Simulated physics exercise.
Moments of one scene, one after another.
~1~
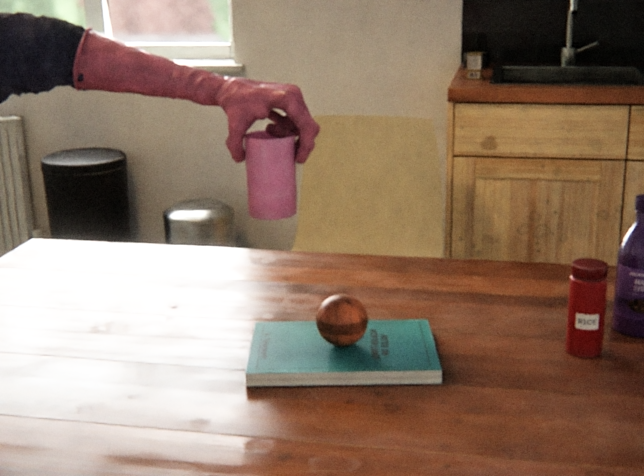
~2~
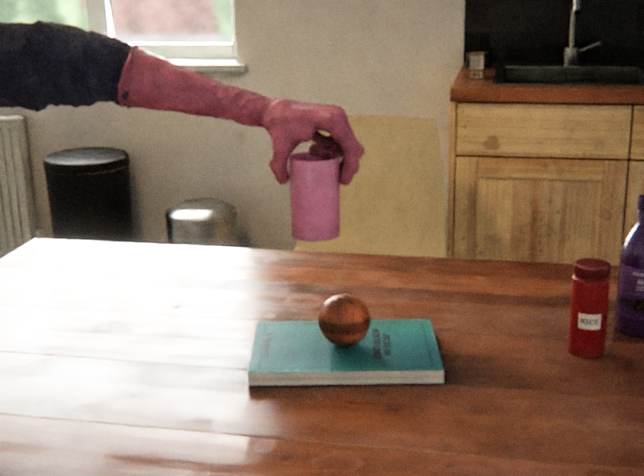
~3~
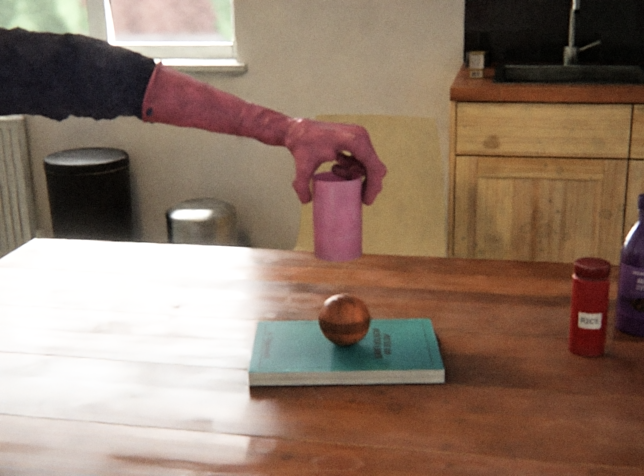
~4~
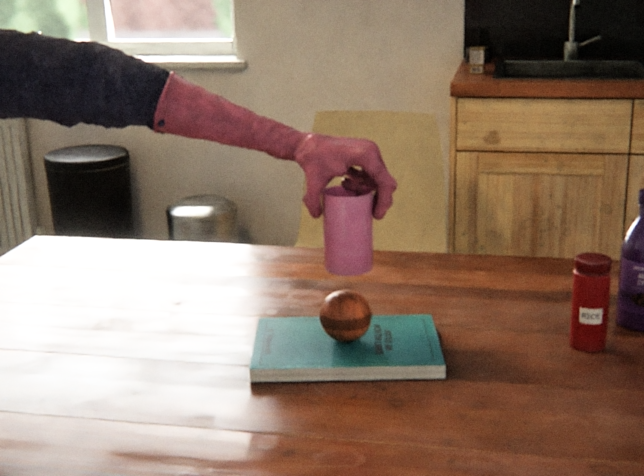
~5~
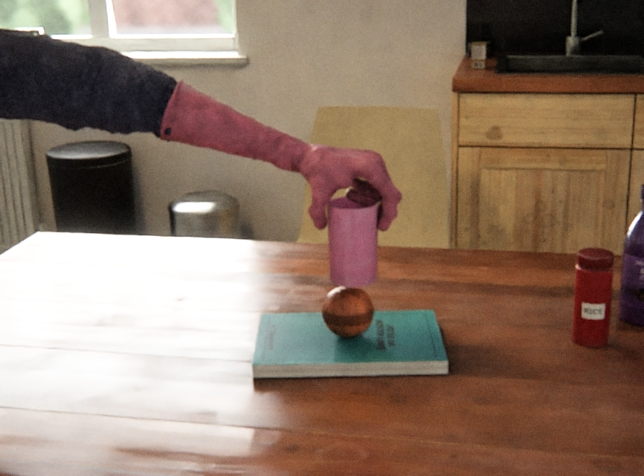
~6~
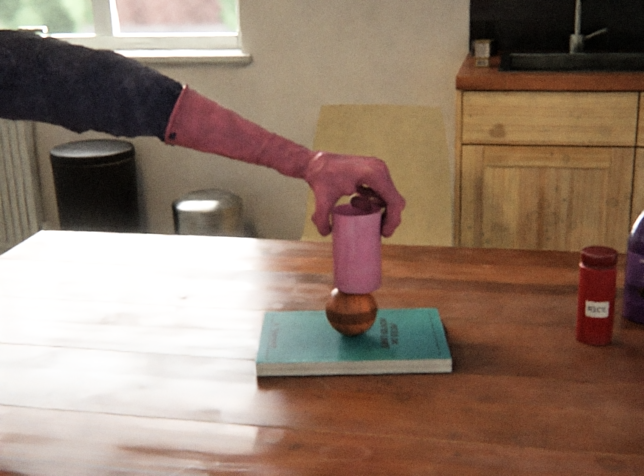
A pink-gloved hand moving right and lowering a pink cup onto a brown ball resting on a turquoise book.
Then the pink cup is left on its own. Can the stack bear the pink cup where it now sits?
No. It will not remain standing.
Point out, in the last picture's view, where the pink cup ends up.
Around (489, 318).
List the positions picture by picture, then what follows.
The first frame shows coming down; pink cup (271, 175).
The second frame shows coming down; pink cup (315, 196); turquoise book (345, 351).
The third frame shows coming down; pink cup (338, 216).
The fourth frame shows coming down; pink cup (348, 230); turquoise book (346, 346).
The fifth frame shows coming down; pink cup (353, 241).
The sixth frame shows in place under the hand; pink cup (357, 248); turquoise book (352, 340).
Then, 0.40 s past the last view, pink cup rocked 59° from its first pose near (398, 266).
Then, 0.60 s past the last view, pink cup now fallen.
Then, 1.20 s past the last view, things are still on the move.
Then, 1.90 s past the last view, as before.
Finally, fallen, pink cup; the other 4 still in place. Final places as the last picture's camera would see them, pink cup near (489, 318). The pile gives way.
